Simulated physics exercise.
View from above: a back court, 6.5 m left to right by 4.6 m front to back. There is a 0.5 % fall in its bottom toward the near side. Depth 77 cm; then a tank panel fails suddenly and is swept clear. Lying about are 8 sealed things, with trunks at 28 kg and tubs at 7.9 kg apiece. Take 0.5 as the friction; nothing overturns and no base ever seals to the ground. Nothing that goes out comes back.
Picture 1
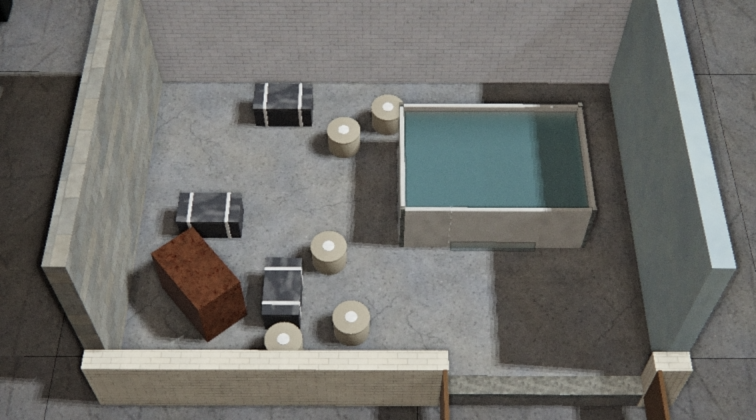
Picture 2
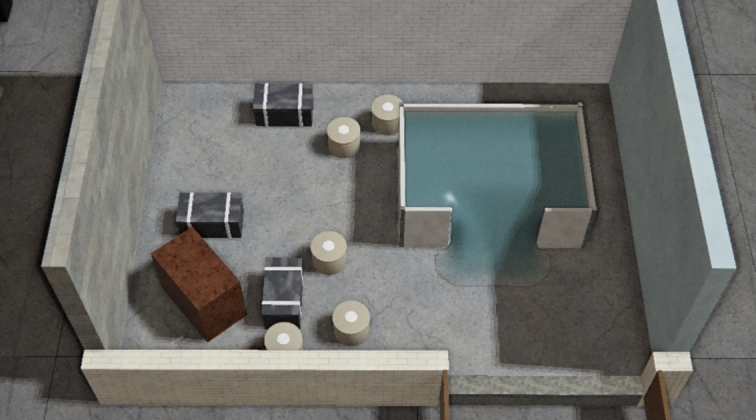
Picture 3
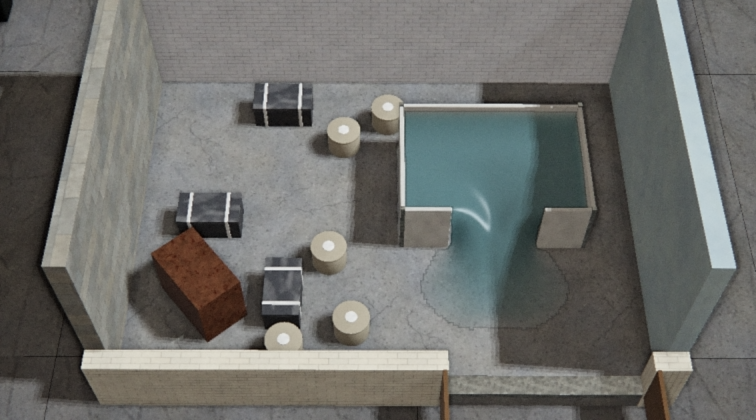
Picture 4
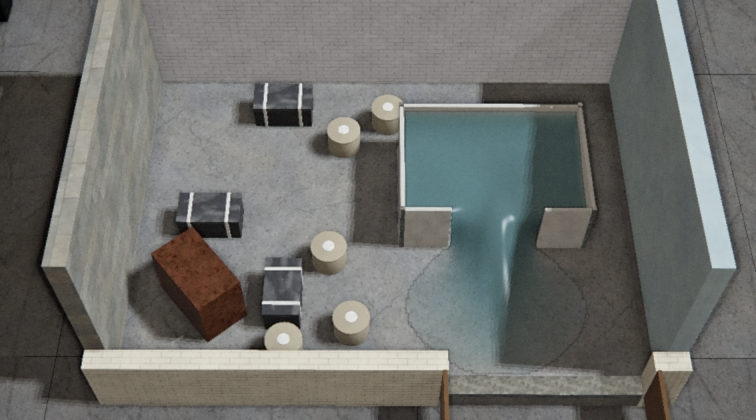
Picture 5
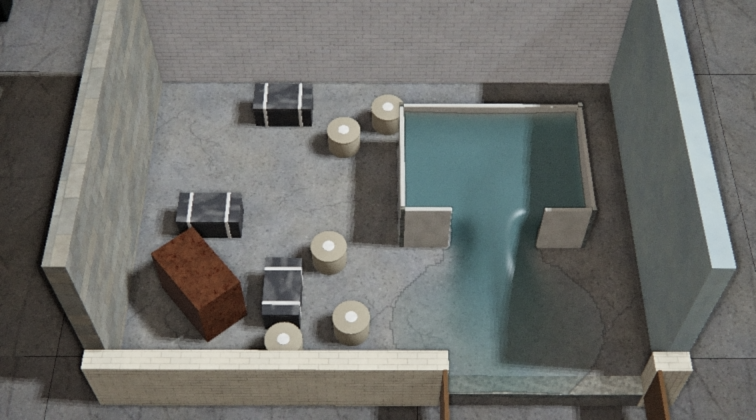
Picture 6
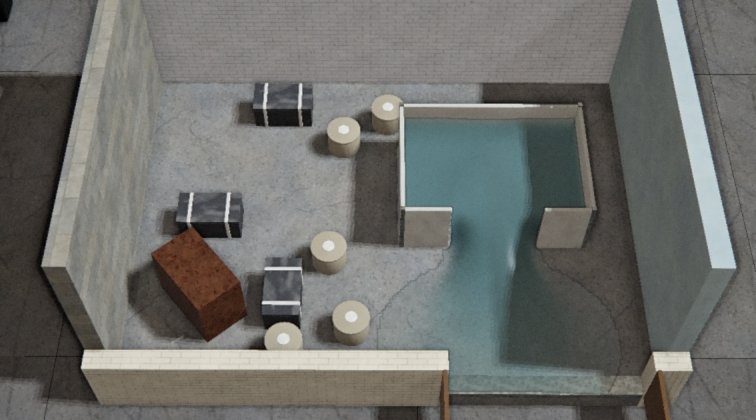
A large walled tank of water in a back court opened on its near side, and water poured out and spread across the floor to the near edge, while the trunks and tubs stayed still.
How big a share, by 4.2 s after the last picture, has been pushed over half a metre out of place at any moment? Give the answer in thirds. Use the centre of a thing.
Under a third.
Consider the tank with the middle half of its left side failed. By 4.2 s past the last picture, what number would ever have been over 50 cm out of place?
In that case 8 of them.
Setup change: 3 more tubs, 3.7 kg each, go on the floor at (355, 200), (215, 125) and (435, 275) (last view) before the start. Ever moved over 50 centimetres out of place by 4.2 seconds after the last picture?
Note, in sequence: Under threshold; under threshold; over threshold.
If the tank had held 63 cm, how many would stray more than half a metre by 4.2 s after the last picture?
In that case the number is 2.
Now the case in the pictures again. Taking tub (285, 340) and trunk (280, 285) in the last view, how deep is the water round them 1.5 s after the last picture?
Roughly 9 and 4 cm.
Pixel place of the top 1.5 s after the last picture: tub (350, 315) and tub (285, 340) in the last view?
Estimated pixels: (320, 288) and (210, 343).
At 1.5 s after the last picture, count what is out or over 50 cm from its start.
The count is 2.
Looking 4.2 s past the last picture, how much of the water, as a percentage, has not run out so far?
I'd say some 48 percent hasn't gone yet.
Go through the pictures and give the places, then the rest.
The first frame shows a trunk at (209, 207), on the bottom; a tub at (351, 317), on the bottom; 3.7 m2 under water; 0 of 8 have shifted.
The second frame shows a trunk at (209, 207), on the bottom; a tub at (351, 317) rests on the ground; 4.4 m2 under water; 0 of 8 have shifted.
The third frame shows a trunk at (209, 207), on the bottom; a tub at (351, 317), on the bottom; 5.4 m2 under water; 0 of 8 have shifted.
The fourth frame shows a trunk at (209, 207), on the bottom; a tub at (351, 317) rests on the ground; water covers 6.7 m2; 0 of 8 have shifted.
The fifth frame shows a trunk at (209, 207) rests on the ground; a tub at (351, 317) rests on the ground; 7.8 m2 under water; 0 of 8 have shifted.
The sixth frame shows a trunk at (209, 207), on the bottom; a tub at (351, 317), on the bottom; 8.3 m2 under water; 0 of 8 have shifted.
Then, 0.4 s after the last picture 0 of 8 are over 50 cm from their spots; 0 afloat.
Then, 1.5 s after the last picture 2 of 8 are over 50 cm from their spots; 1 afloat.
Then, 2.8 s after the last picture 2 of 8 are over 50 cm from their spots; 1 afloat.
Then, 4.2 s after the last picture 2 of 8 are over 50 cm from their spots, and 2 have been at some point; 1 afloat.
